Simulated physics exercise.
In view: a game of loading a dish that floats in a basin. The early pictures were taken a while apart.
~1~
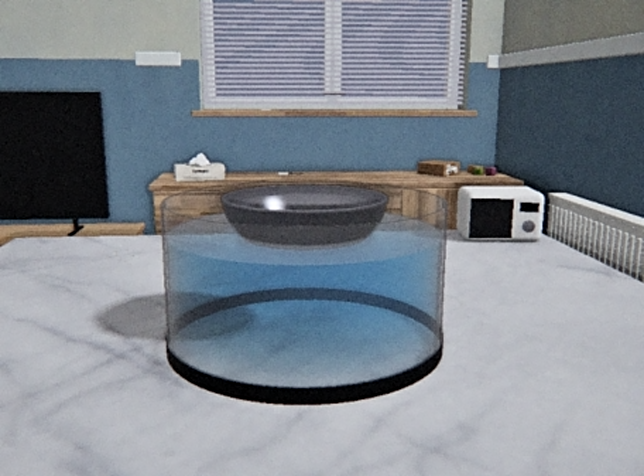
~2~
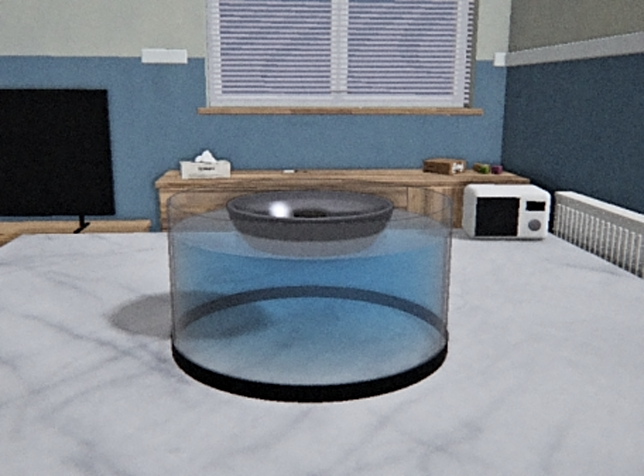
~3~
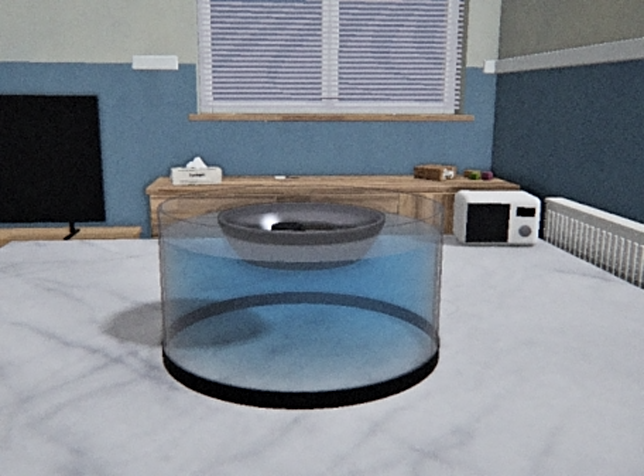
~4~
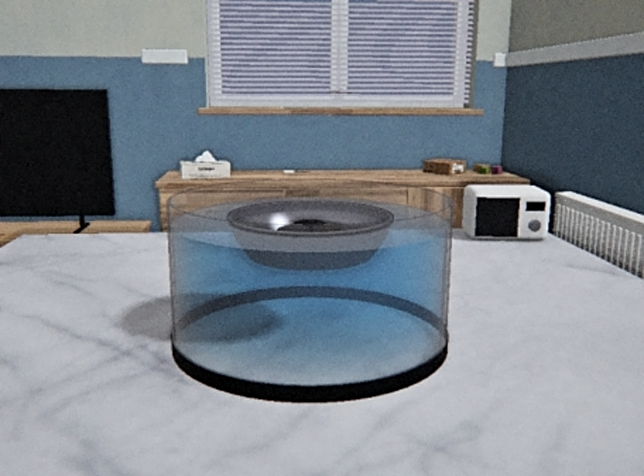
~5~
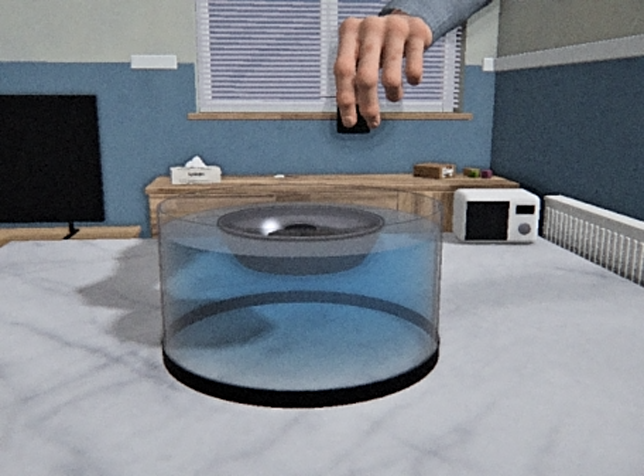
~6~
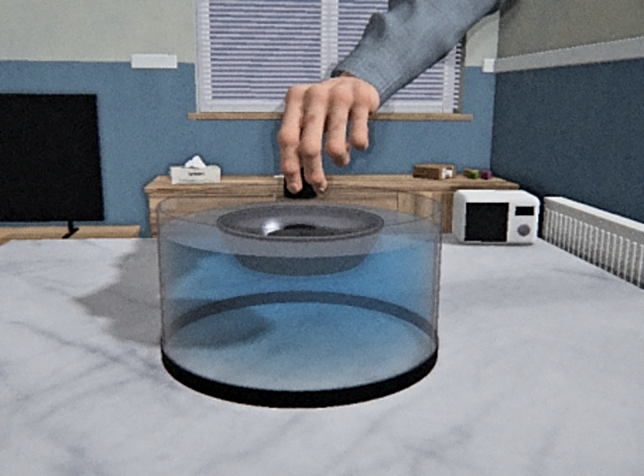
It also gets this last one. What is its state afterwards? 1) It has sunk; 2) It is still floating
(1) It has sunk.
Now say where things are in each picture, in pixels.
Dish (305, 198) empty; most of its side above the surface, in the first frame.
Dish (310, 204) with one aboard; about half of its side above the surface, in the second frame.
Dish (302, 217) with two aboard; about a third of its side above the surface, in the third frame.
Dish (311, 218) with three aboard; hardly any of its side above the surface, in the fourth frame.
Dish (301, 222) with three aboard; hardly any of its side above the surface; the next iron weight in the hand at (353, 119), in the fifth frame.
Dish (301, 223) with three aboard; hardly any of its side above the surface; the next iron weight in the hand at (301, 183), in the sixth frame.
A moment on, the iron weight is in and the dish dips.
Further on, water pours in over its edge.
When it is over, the dish lies on the bottom with its load.
